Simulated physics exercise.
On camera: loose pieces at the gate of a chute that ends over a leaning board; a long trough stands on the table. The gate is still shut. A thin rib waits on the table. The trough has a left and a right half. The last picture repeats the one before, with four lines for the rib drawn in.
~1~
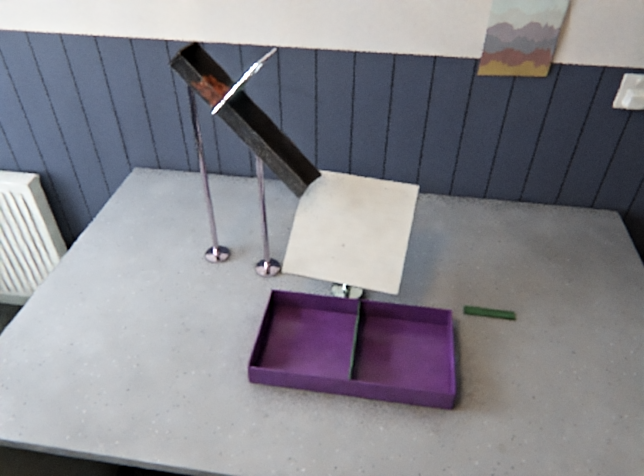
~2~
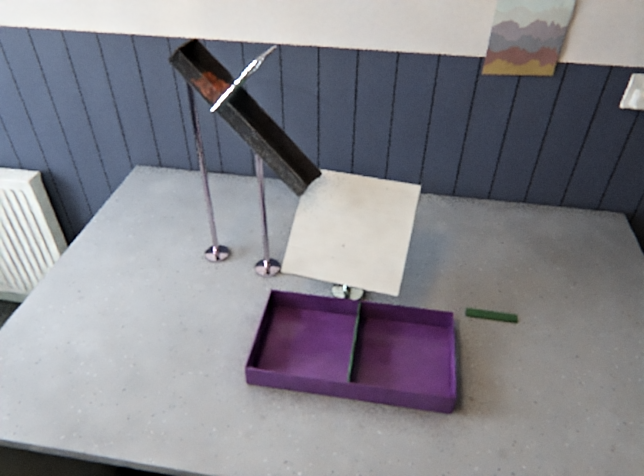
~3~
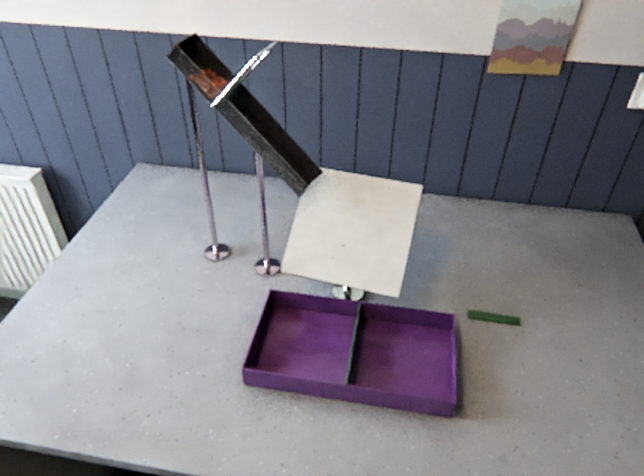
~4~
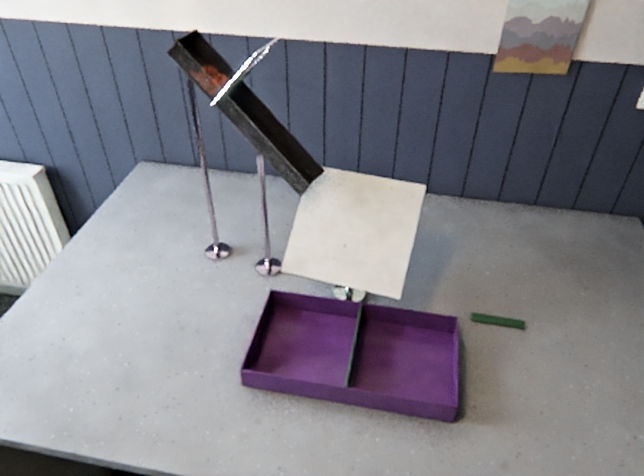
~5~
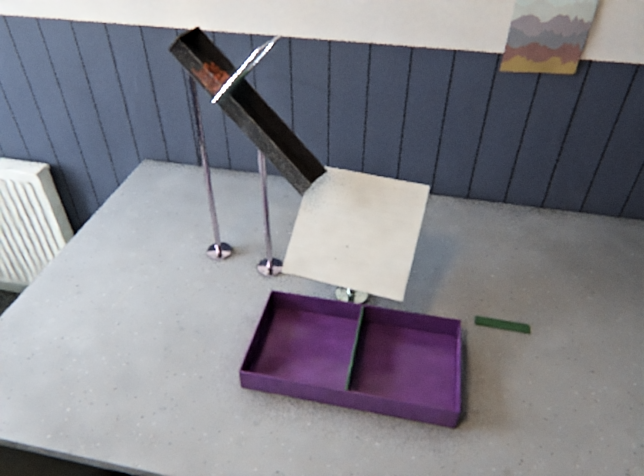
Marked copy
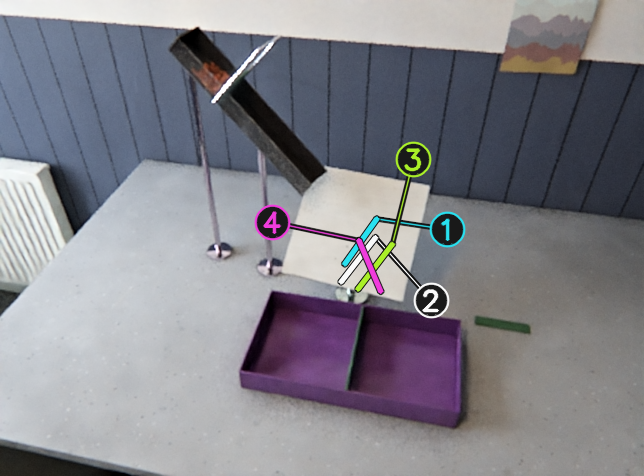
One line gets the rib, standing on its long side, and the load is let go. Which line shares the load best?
Line 4.
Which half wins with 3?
The left half.
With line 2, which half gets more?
The left half.
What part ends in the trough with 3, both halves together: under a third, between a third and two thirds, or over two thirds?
It is over two thirds.
On the marked copy, line 1 from (376, 218) to (344, 263); line 2 from (375, 237) to (341, 281); line 3 from (392, 244) to (358, 289); line 4 from (358, 240) to (380, 291).
For line 1, of what is caught, all in the left half, none in the right.
For line 2, of what is caught, nearly all in the left half, a small part in the right.
For line 3, of what is caught, nearly all in the left half, a stray few in the right.
For line 4, of what is caught, about half in the left half, about half in the right.
